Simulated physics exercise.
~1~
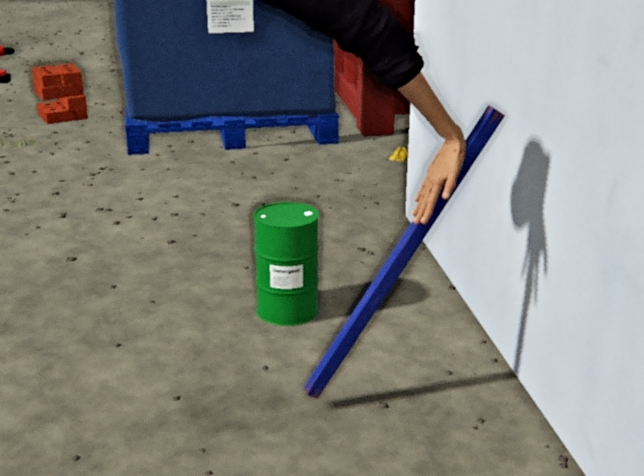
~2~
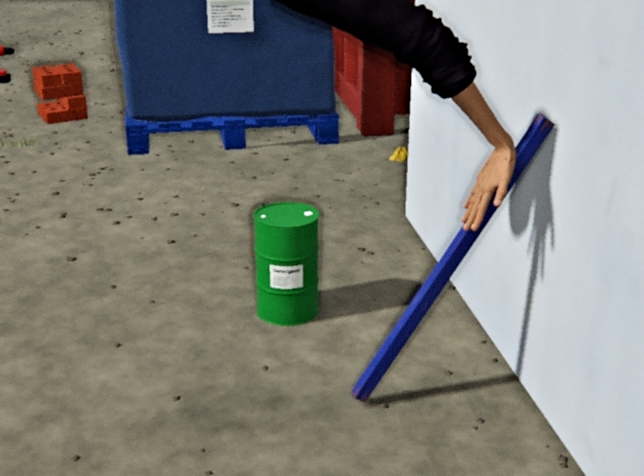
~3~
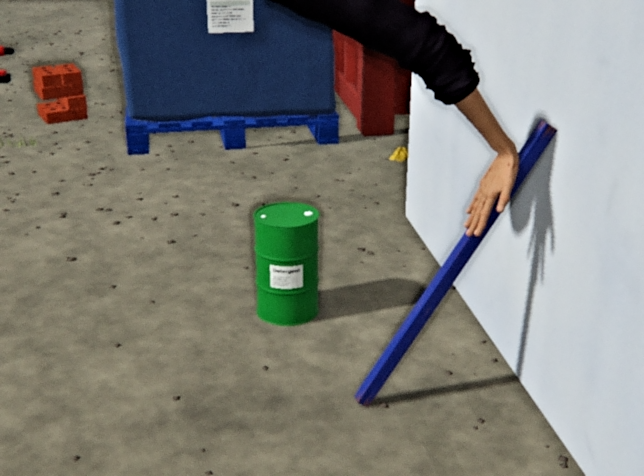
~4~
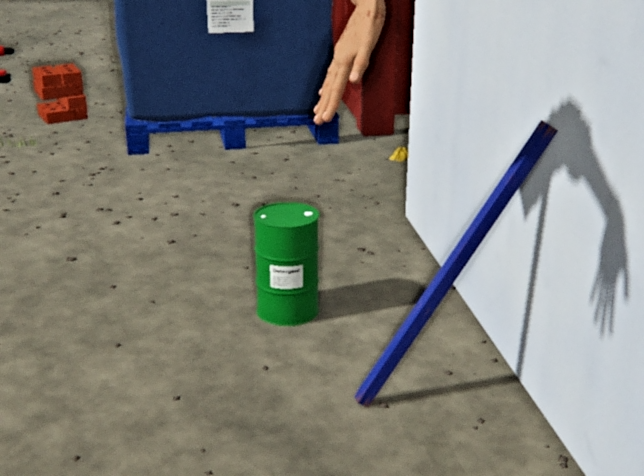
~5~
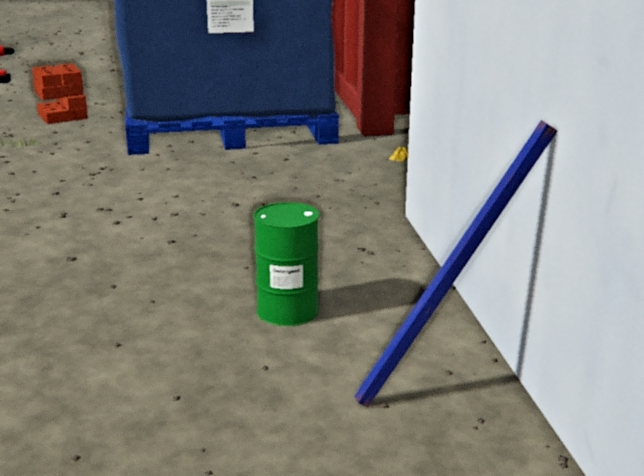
A blue pole moving right in a hand's hold comes to lean against a white wall, staying up after the hand withdraws.
